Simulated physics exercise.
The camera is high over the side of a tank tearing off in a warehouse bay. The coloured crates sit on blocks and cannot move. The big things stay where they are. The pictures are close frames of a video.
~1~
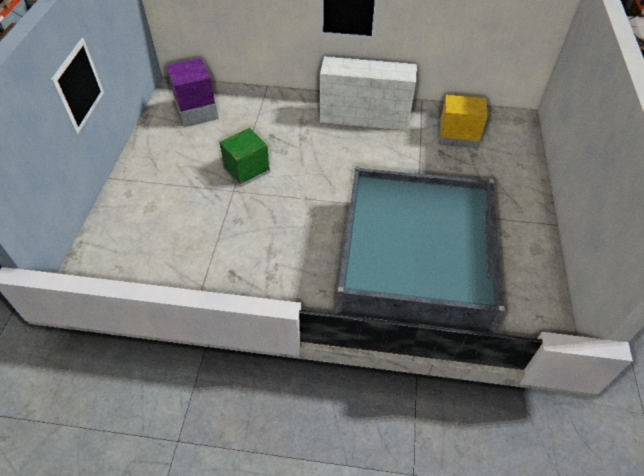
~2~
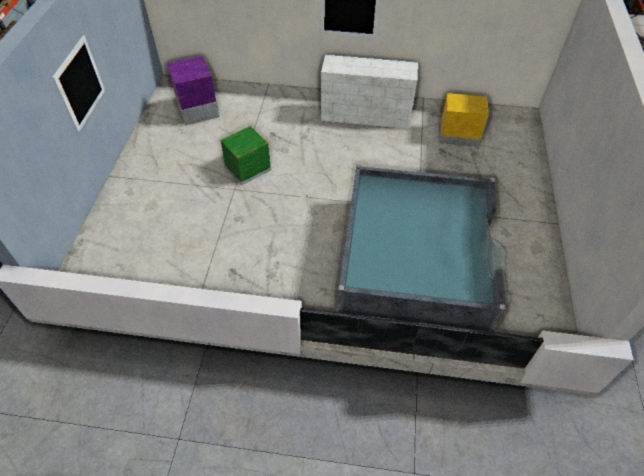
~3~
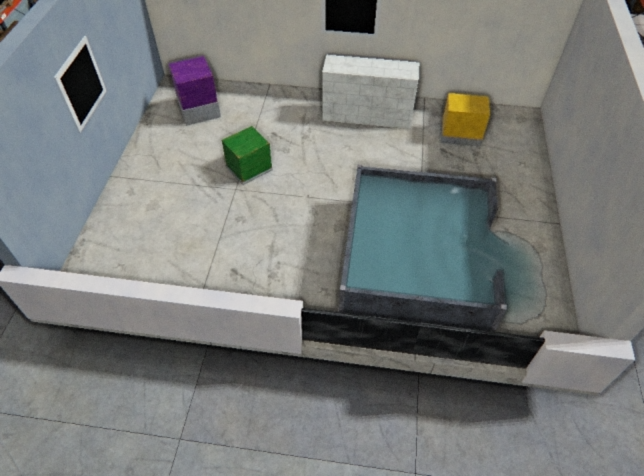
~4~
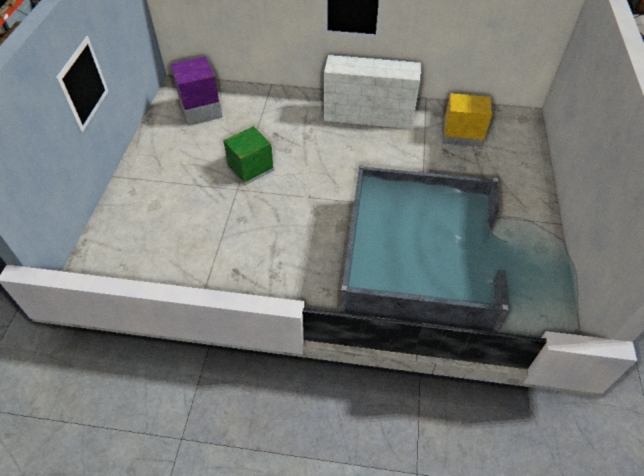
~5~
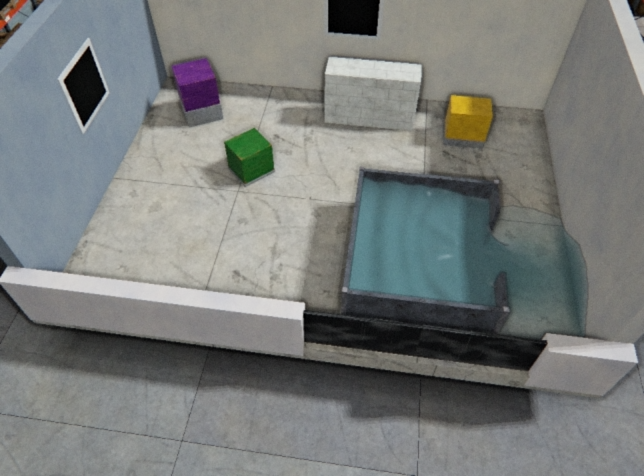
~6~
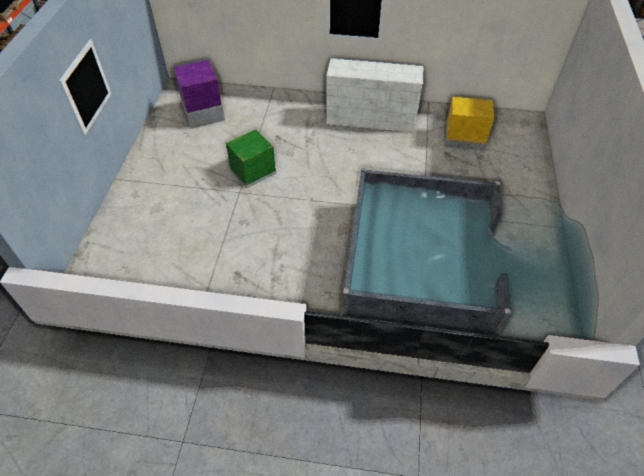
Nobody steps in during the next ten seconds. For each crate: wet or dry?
In the end: The green crate gets wet; the yellow crate gets wet; the purple crate stays dry.
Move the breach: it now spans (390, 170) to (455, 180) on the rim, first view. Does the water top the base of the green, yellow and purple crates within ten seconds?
The green one is soaked; the yellow one is soaked; the purple one remains dry.
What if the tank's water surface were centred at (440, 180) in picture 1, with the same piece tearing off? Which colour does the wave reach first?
The yellow crate.
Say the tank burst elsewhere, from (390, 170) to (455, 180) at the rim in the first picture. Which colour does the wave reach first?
The yellow one.
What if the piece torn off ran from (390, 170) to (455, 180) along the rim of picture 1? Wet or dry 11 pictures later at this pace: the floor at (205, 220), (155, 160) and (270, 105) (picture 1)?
One after the other: Clear, not flooded, under water.
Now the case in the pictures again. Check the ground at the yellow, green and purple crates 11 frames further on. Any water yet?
In short: At yellow water there, at green untouched, at purple still dry.
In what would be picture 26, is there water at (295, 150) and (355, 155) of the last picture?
In turn: Clear, awash.
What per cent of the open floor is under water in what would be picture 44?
Near 85 in a hundred.
A moment on, water covers 15 % of the floor; the green crate not reached, the yellow crate not reached, the purple crate not reached.
Next, water covers 25 % of the floor; the green crate not reached, the yellow crate water round its plinth, the purple crate not reached.
Then, water covers 50 % of the floor; the green crate not reached, the yellow crate water round its plinth, the purple crate not reached.
Later, water covers 85 % of the floor; the green crate water round its plinth, the yellow crate water round its plinth, the purple crate water round its plinth.
In the end, water covers 100 % of the floor; the green crate was topped, the yellow crate was topped, the purple crate stayed above the water.
